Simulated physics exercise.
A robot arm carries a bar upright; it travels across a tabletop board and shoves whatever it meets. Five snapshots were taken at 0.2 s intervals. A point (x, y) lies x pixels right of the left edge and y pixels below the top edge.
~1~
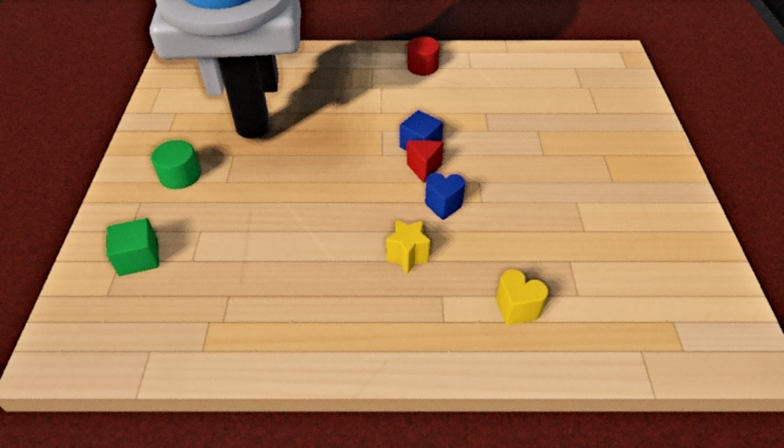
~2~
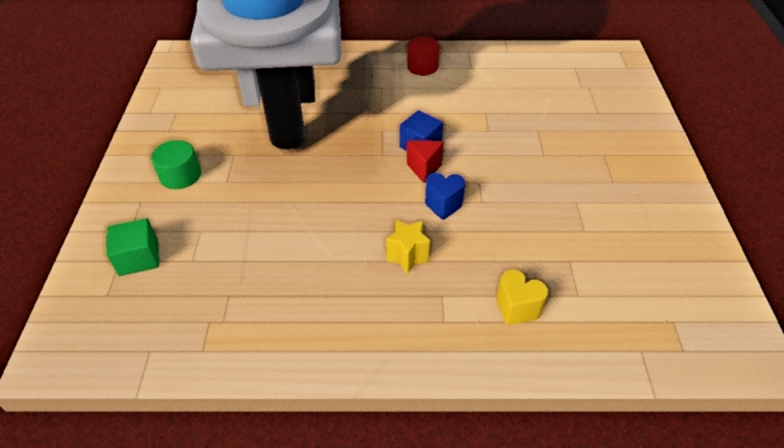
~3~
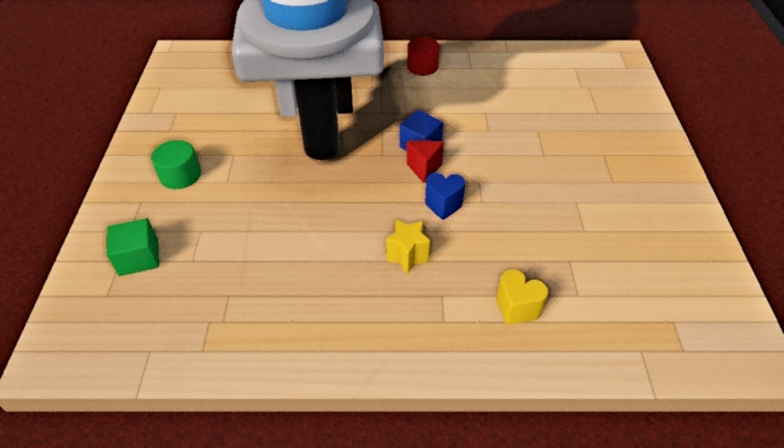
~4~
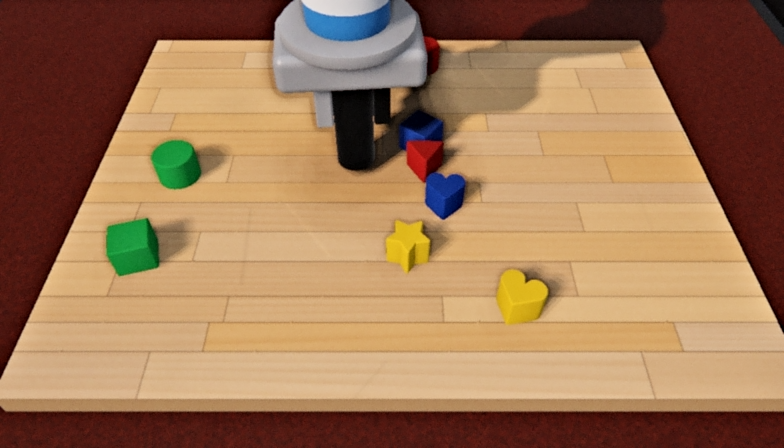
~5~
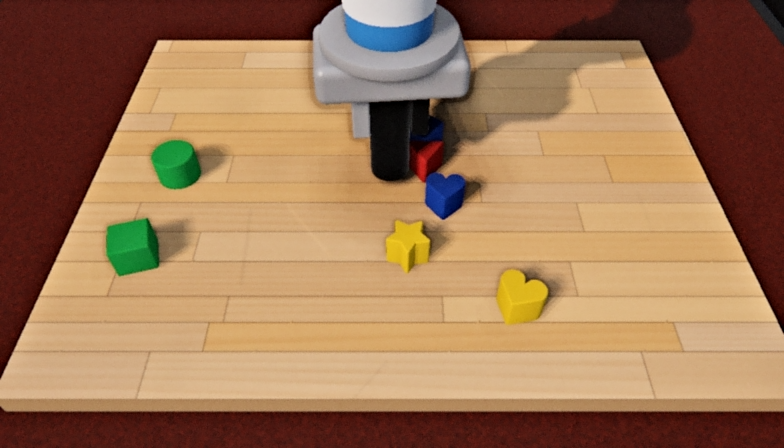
In this clip, a robotic arm with a black bar moves steadily right and slightly toward the viewer over a wooden board, nearing the blue and red blocks at the center, while the scattered colored blocks stay still.
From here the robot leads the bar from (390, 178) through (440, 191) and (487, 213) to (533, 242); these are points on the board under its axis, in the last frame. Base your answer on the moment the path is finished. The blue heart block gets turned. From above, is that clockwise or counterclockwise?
Seen from above, clockwise.
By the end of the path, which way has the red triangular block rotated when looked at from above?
It twists against the clock when seen from above.
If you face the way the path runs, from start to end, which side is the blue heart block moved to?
The shift is rightward.
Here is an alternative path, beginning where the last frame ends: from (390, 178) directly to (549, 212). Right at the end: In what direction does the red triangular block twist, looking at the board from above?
From overhead, anticlockwise.
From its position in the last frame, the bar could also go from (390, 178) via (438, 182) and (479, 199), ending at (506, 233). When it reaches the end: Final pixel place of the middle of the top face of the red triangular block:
Somewhere near (464, 141).
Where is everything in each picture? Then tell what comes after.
Tip of the bar (253, 128), middles of tops, blue four-sided block (422, 122), red triangular block (425, 147), blue heart block (446, 183), in the first frame.
Bar (288, 138), nothing pushed, in the second frame.
Bar (322, 148), nothing pushed, in the third frame.
Bar (356, 159), nothing pushed, in the fourth frame.
Bar (390, 169), blue four-sided block partly hidden, red triangular block (425, 147), blue heart block (446, 183), in the fifth frame.
The first path, step by step. One third of the way, bar (442, 183); red triangular block (442, 146), turned 35° anticlockwise; blue heart block (466, 194), turned 20° clockwise.
Two thirds of the way, bar (489, 204); red triangular block (442, 146), turned 35° anticlockwise; blue heart block (496, 221), turned 80° clockwise.
At the end, bar (535, 233); blue four-sided block unmoved; red triangular block (442, 146), turned 35° anticlockwise; blue heart block (510, 237), turned 165° clockwise.
